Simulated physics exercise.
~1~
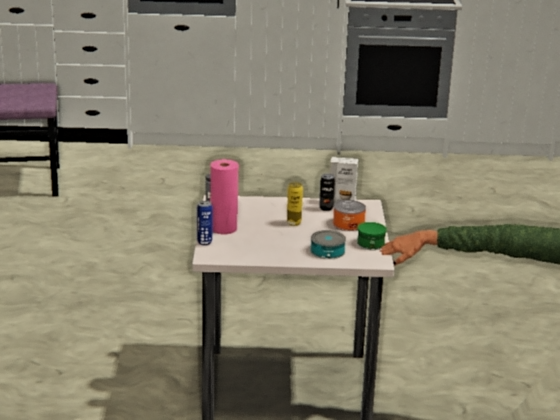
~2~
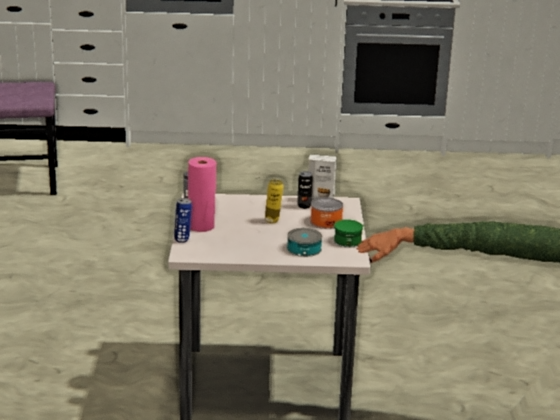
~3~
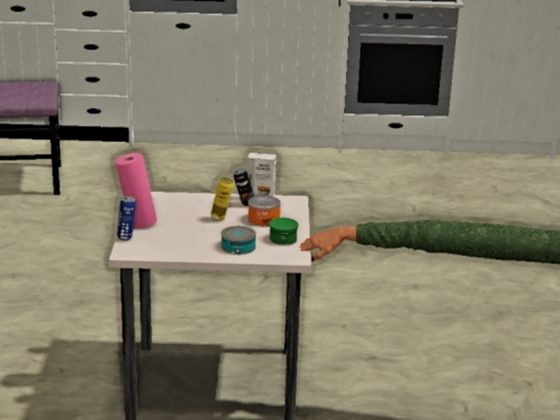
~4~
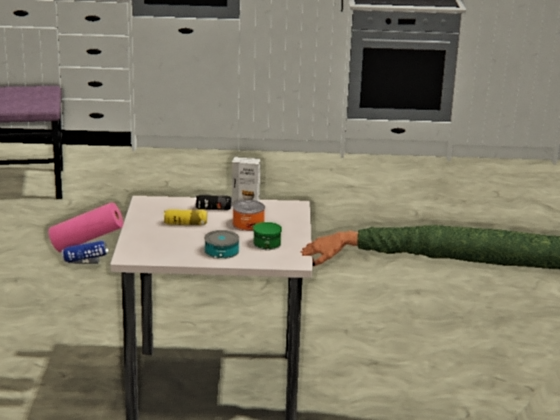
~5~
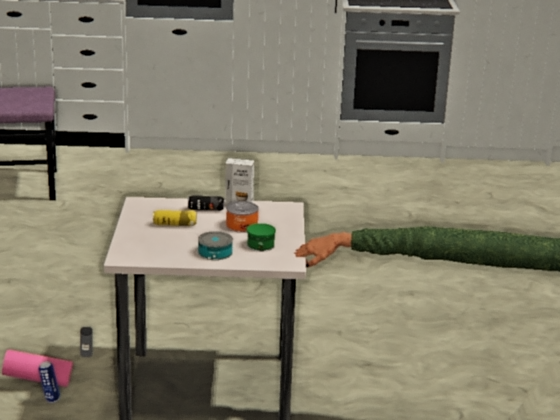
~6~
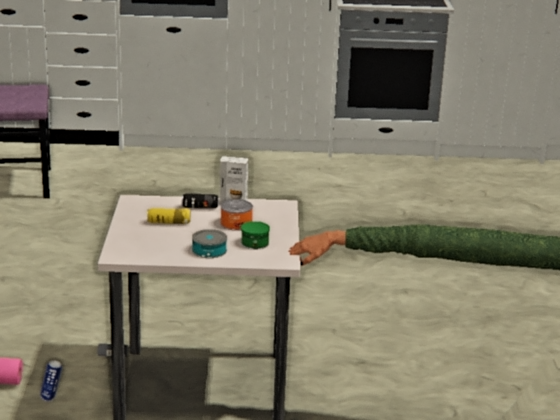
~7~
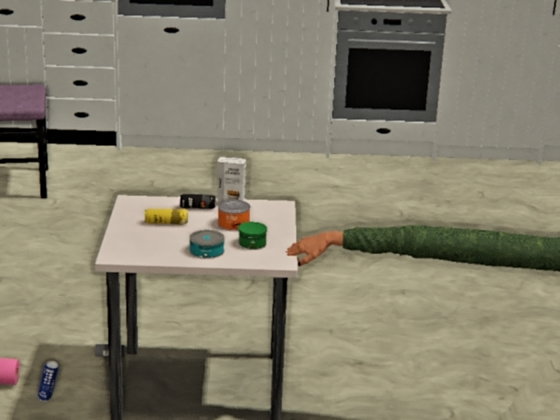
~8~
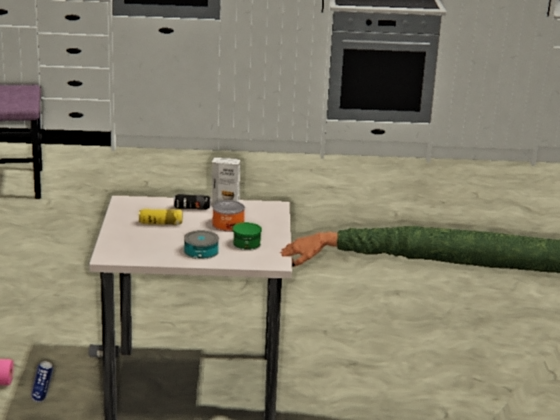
We see a hand at the right edge of a small table as it shifts left; a pink roll, blue can and grey shaker drop off the left side onto the floor, while the black and yellow cans topple and stay on top beside the upright packet and tubs.
